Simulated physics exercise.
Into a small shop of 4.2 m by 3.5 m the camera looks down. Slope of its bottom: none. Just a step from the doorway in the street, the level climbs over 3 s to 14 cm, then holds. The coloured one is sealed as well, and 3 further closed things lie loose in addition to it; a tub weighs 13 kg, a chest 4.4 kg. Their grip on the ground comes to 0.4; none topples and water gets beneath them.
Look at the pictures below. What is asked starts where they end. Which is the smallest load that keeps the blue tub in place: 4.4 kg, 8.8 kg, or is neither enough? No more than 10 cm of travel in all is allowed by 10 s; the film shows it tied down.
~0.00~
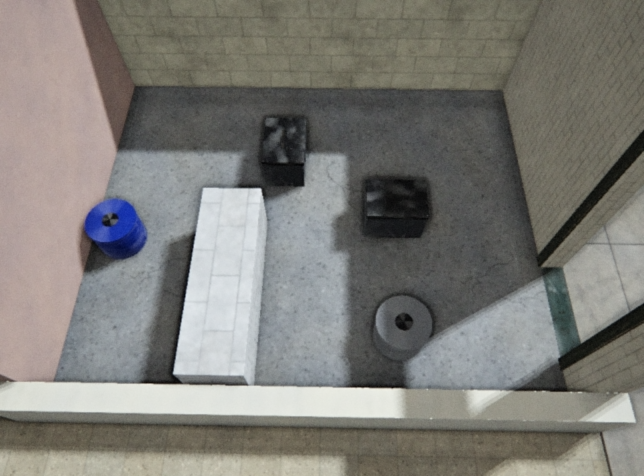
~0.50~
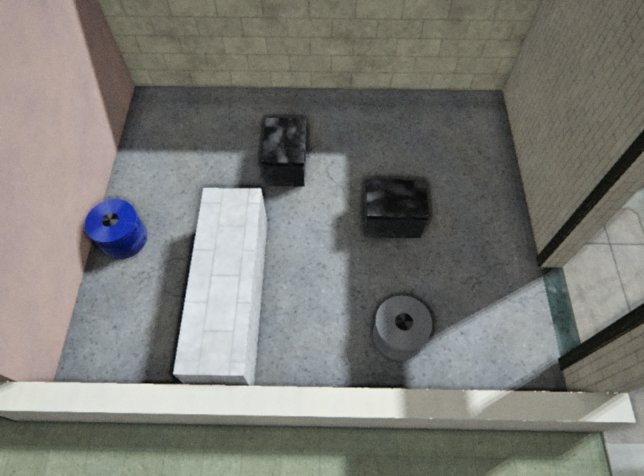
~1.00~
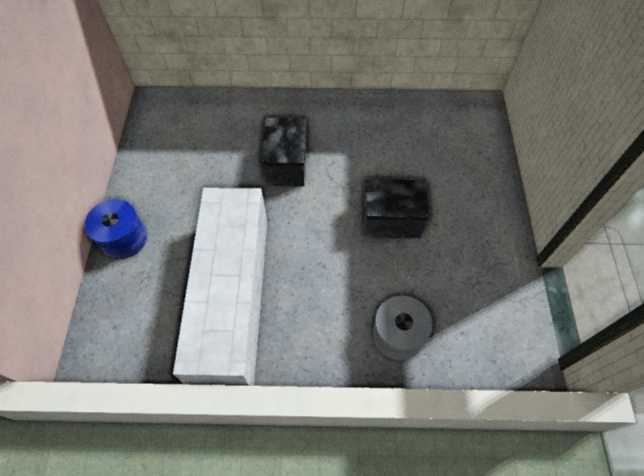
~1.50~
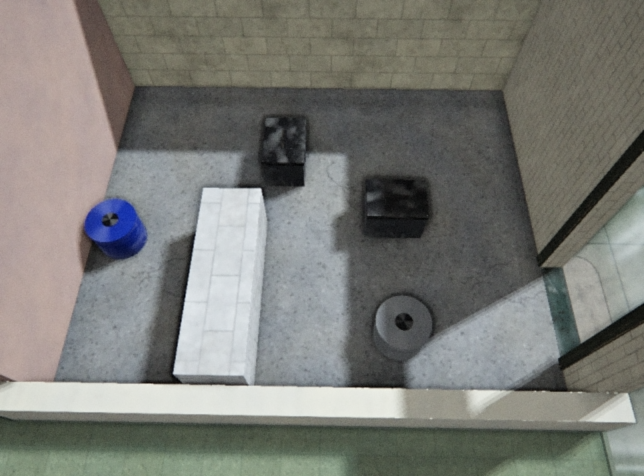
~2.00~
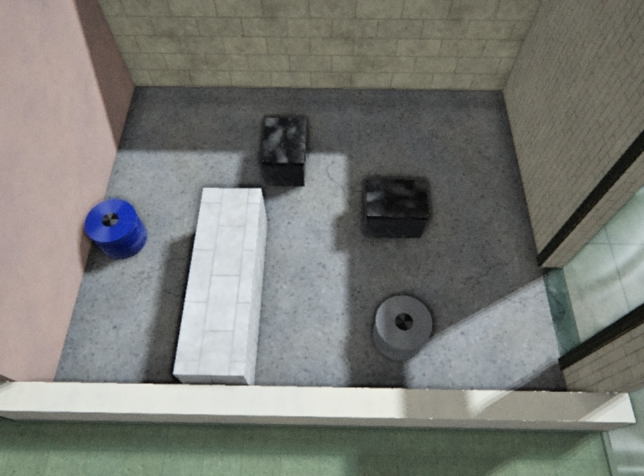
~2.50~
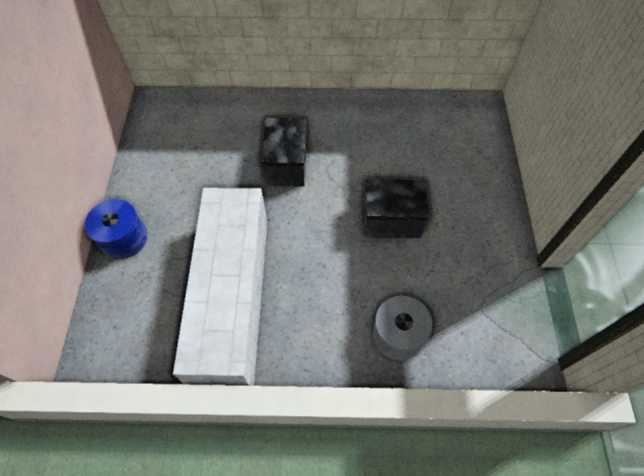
The smaller ballast works.
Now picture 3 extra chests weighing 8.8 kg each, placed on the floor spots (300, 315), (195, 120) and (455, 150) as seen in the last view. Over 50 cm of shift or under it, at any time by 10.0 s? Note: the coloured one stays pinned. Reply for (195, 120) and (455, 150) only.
Well, below half a metre and then below half a metre.
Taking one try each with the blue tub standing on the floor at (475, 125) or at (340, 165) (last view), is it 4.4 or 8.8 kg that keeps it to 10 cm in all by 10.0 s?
Well, first the light mass is sufficient, and next neither mass is sufficient.
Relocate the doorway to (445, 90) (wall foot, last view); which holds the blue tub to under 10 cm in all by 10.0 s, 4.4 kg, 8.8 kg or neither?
In that setup the first mass works.
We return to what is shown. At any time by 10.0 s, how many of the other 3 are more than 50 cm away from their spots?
It adds up to 3.
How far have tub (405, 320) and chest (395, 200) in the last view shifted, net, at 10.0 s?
The first is 50 cm from its start, the second 140 cm.
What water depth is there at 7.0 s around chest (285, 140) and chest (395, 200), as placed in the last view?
Depths: Near 2 cm, then near 2 cm.
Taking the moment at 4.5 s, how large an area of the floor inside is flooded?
About 4.5 m2.
After 3.5 s the blue tub would be 0 cm from its start with 4.4 kg and 0 cm from its start with 8.8 kg; 0 cm of water round it then.
After 4.5 s the blue tub would be 0 cm from its start with 4.4 kg and 0 cm from its start with 8.8 kg; 0 cm of water round it then.
After 7.0 s the blue tub would be 0 cm from its start with 4.4 kg and 0 cm from its start with 8.8 kg; 0 cm of water round it then.
After 10.0 s the blue tub would be 0 cm from its start with 4.4 kg and 0 cm from its start with 8.8 kg; 2 cm of water round it then.
